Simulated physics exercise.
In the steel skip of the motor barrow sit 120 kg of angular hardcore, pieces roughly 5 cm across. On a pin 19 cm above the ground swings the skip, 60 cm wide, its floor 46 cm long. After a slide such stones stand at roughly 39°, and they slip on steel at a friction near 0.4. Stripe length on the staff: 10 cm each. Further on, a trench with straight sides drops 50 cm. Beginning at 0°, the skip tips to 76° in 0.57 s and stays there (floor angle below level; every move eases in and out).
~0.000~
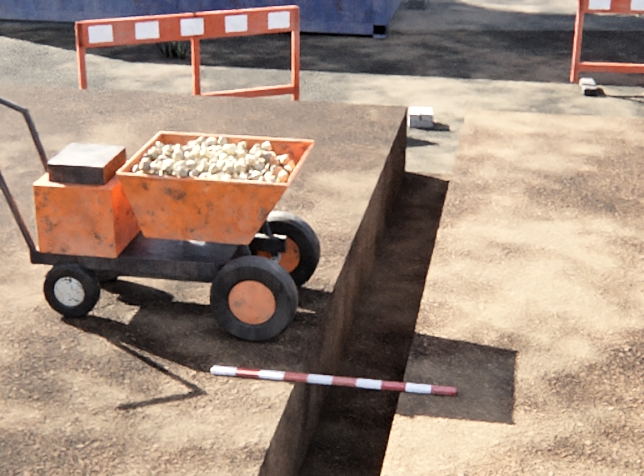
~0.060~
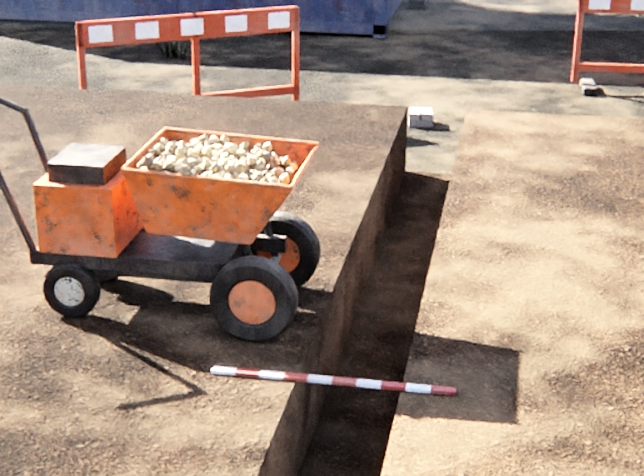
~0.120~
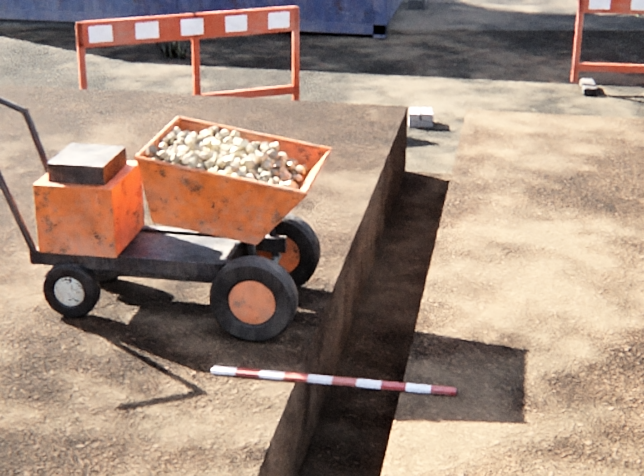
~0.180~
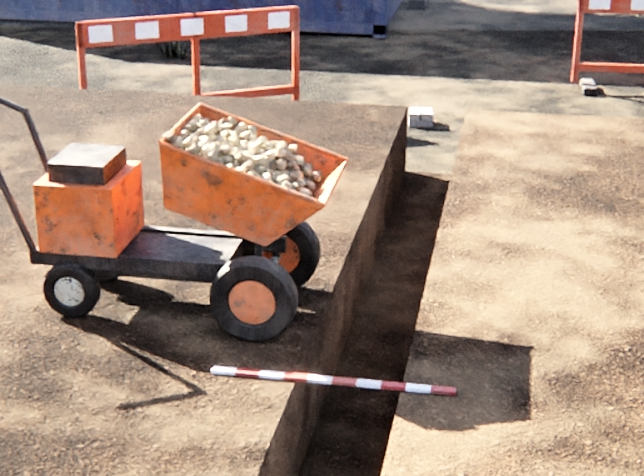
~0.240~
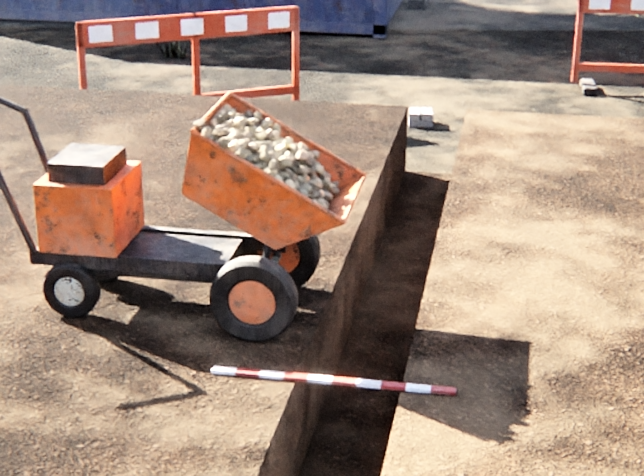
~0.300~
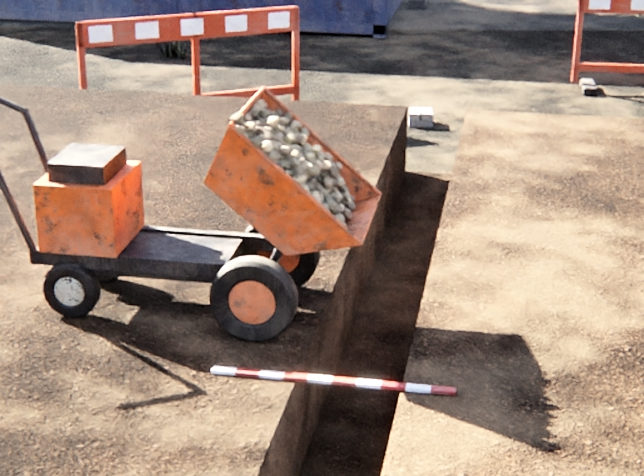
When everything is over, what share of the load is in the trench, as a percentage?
Close to 36 in a hundred.
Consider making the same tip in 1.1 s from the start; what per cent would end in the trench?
Then roughly 55 percent.
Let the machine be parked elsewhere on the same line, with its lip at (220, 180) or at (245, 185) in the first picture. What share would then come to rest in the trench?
I'd say some 85 per cent and some 65 per cent.
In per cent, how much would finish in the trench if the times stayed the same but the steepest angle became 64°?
It would be close to 10 percent.
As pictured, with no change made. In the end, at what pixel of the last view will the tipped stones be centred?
Roughly at (448, 324).
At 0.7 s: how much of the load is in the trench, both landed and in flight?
About 5%.
After 0.4 s the floor is at 65°; 100 % in the skip; the foremost stones are at (380, 249).
After 0.7 s the floor is at 76°; 56 % in the skip, 4 % in the trench, 40 % past the trench; the foremost stones are at (491, 327).
After 1.0 s the floor is at 76°; 17 % in the skip, 18 % in the trench, 65 % past the trench; the foremost stones are past the picture's edge.
After 3.0 s the floor is at 76°; 3 % in the skip, 36 % in the trench, 61 % past the trench; the foremost stones are past the picture's edge.
